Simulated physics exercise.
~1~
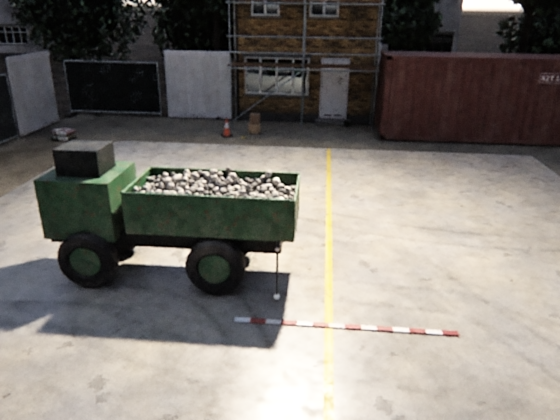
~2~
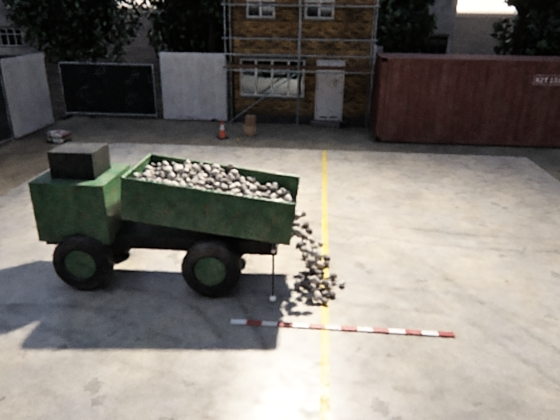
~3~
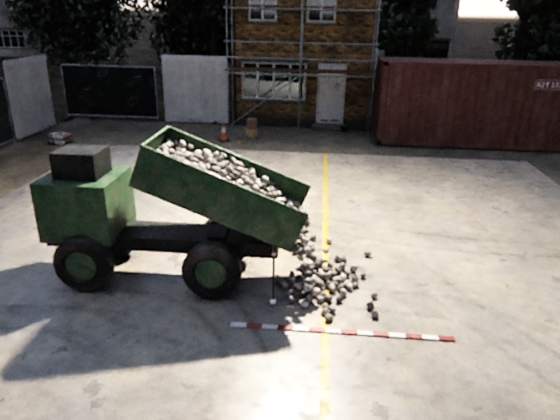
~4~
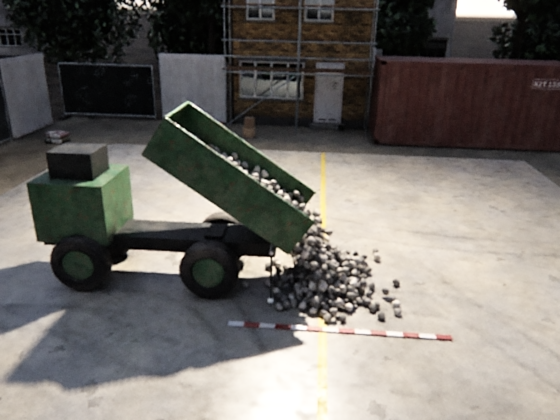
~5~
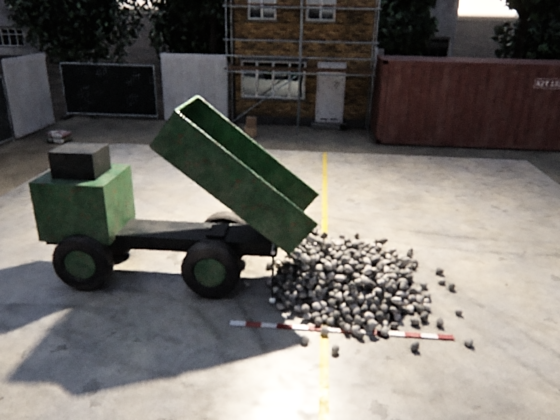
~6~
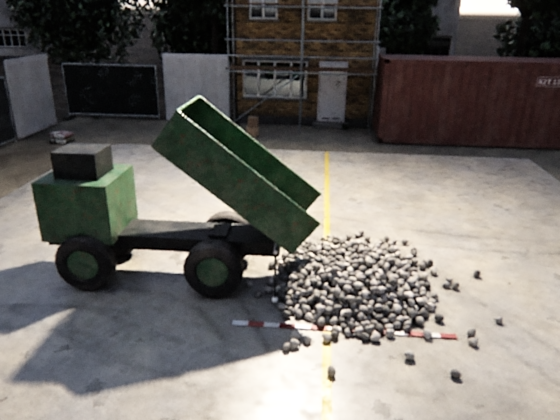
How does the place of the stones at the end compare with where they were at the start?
At the start the stones were loaded in the green truck's body, left of the yellow line. By the end they lay lower down and further right, in a heap on the ground behind the truck, mostly past the line.
A green tipper truck raised its loaded body steeply, and grey stones slid out of the back onto the concrete yard. The body stopped moving, empty, with the stones in a wide heap across the yellow line, mostly to its right.
